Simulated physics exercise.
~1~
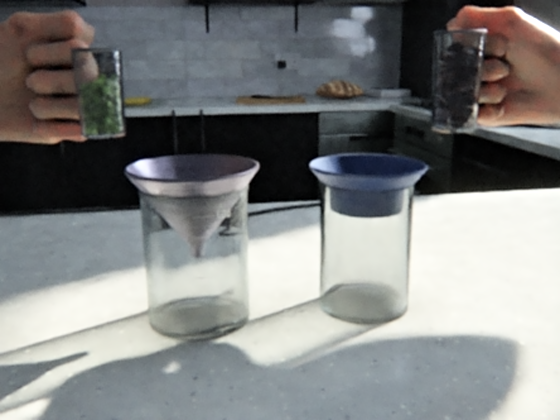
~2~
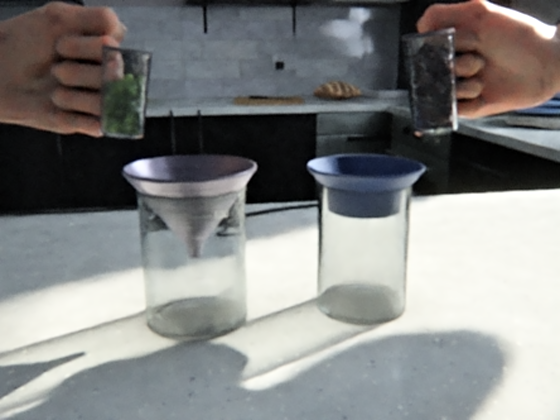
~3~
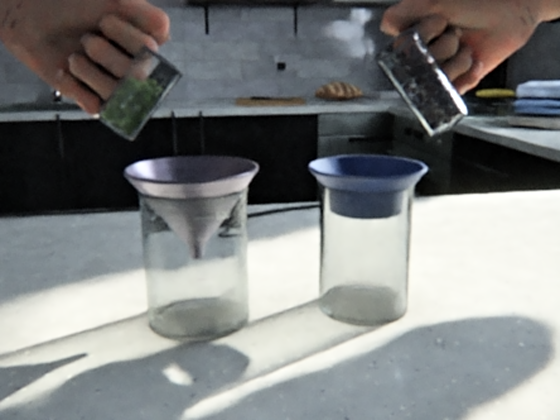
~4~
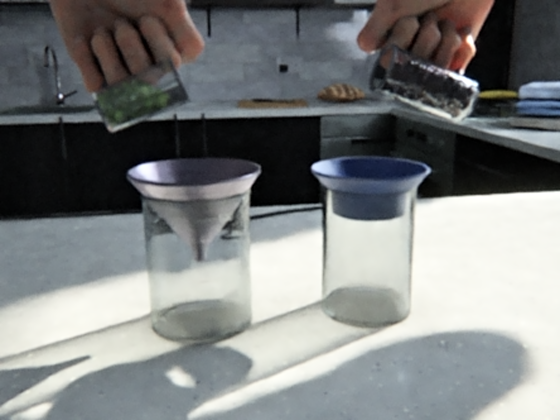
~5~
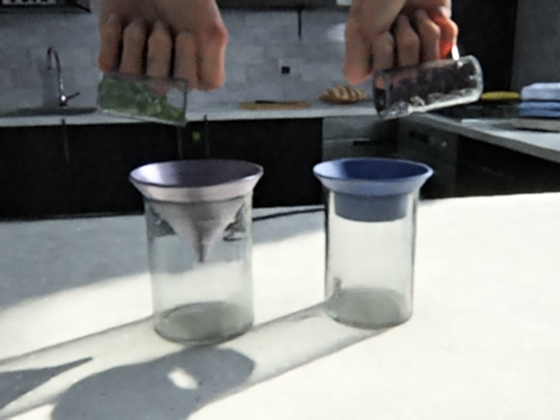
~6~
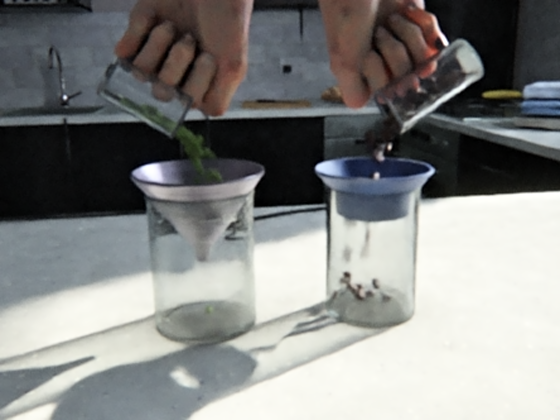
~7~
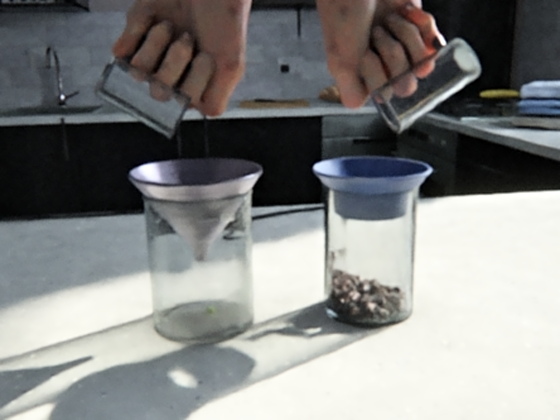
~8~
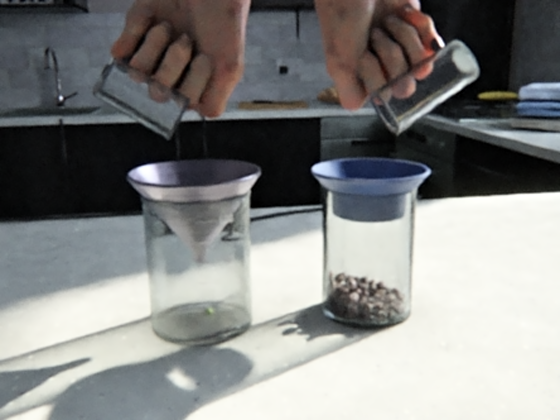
The clip opens on a sunlit counter where two funnels sit in clear glass jars, with a hand above each holding a small clear cup, green bits on the left and dark pieces on the right. The hands move inward and tilt the cups onto their sides above the funnels. As the cups tip further, the green stuff slides into the left funnel while the dark pieces drop through the right one and scatter into its jar. The right jar gathers a dark heap. Finally both cups are empty, and the left jar holds only a few bits, the rest stuck in its funnel.
